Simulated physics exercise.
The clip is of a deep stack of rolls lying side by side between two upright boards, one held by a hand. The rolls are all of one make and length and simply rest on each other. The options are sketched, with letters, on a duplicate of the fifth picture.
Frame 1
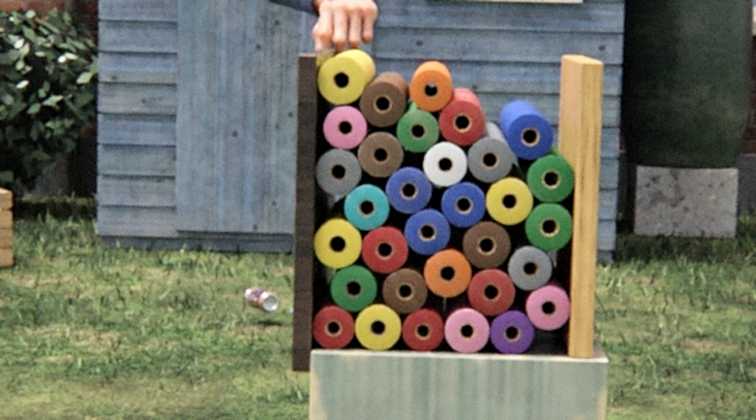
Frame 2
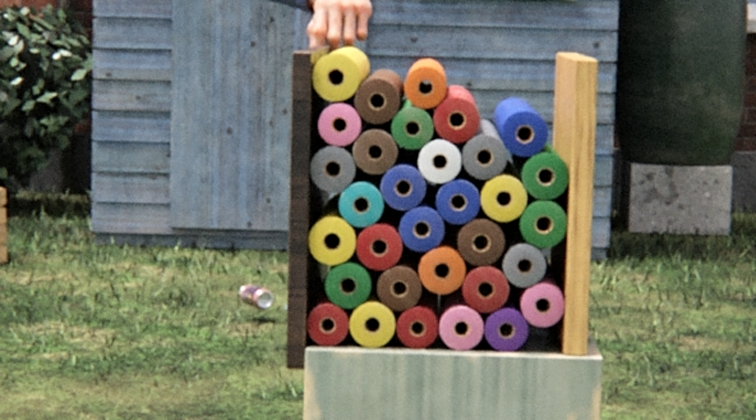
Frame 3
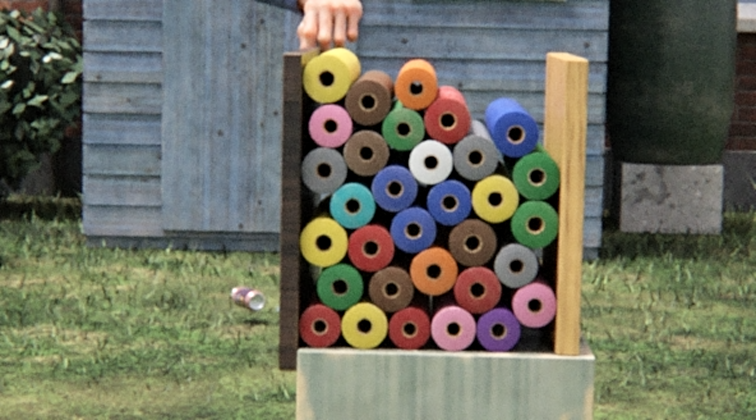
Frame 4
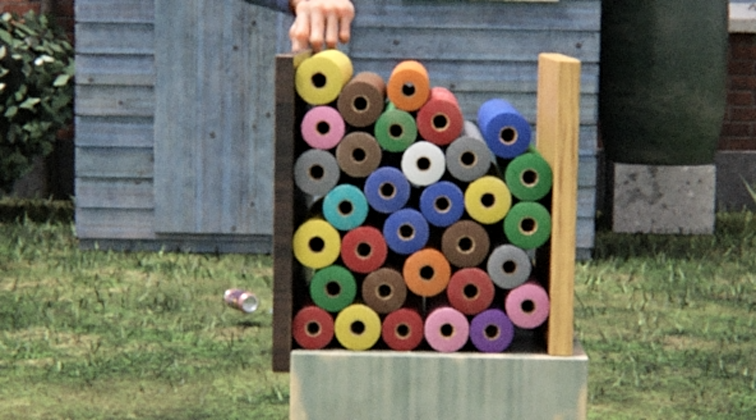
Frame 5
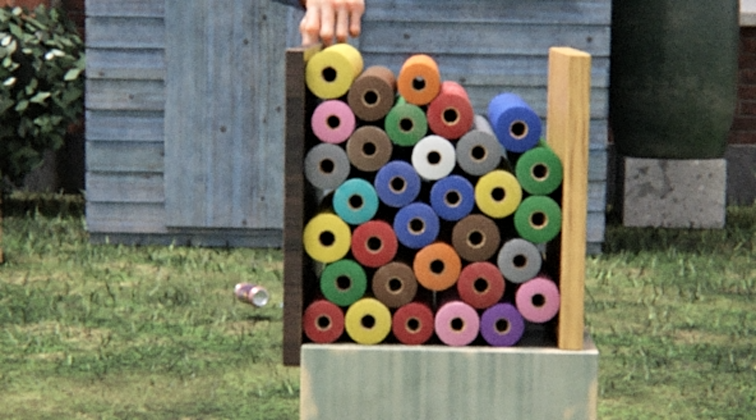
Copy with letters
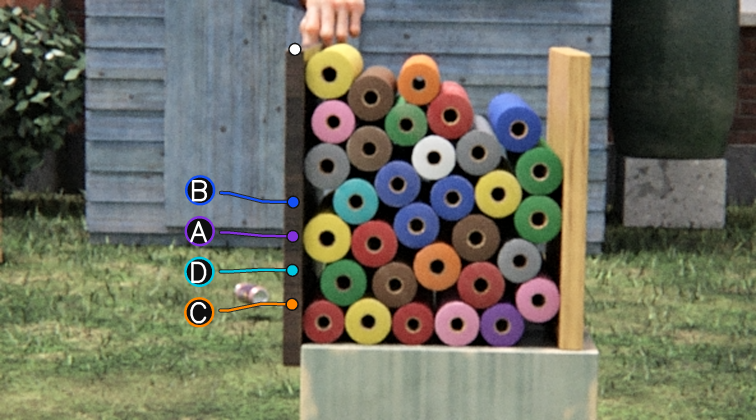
A hand holds a dark board beside stacked colorful rolls, which stay still as the view shifts slightly.
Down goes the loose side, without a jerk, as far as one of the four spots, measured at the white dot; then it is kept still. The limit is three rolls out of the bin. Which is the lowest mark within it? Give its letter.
No lower than B.
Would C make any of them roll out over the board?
At C: Yes.
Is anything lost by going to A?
At A: Yes.
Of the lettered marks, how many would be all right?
The number is one.
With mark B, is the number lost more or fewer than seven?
At B, fewer than seven.
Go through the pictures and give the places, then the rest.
The first picture shows a turquoise roll (367, 208); a yellow roll (510, 201); a green roll (418, 131).
The second picture shows a green roll (413, 128); a yellow roll (336, 77).
The third picture shows side board (303, 196); a red roll (320, 326).
The fourth picture shows a brown roll (385, 290); a red roll (364, 250).
The fifth picture shows a turquoise roll (356, 202); a yellow roll (499, 194); a green roll (406, 125).
On the marked copy, A at (293, 237); B at (293, 202); C at (292, 304); D at (293, 271); the white dot at (295, 49).
With B. Early on, top of the board (304, 118).
Further on, top of the board (303, 197).
At the end, top of the board (303, 201), three out over the board.
As for the rest, A more than three out over the board; C more than three out over the board; D more than three out over the board.
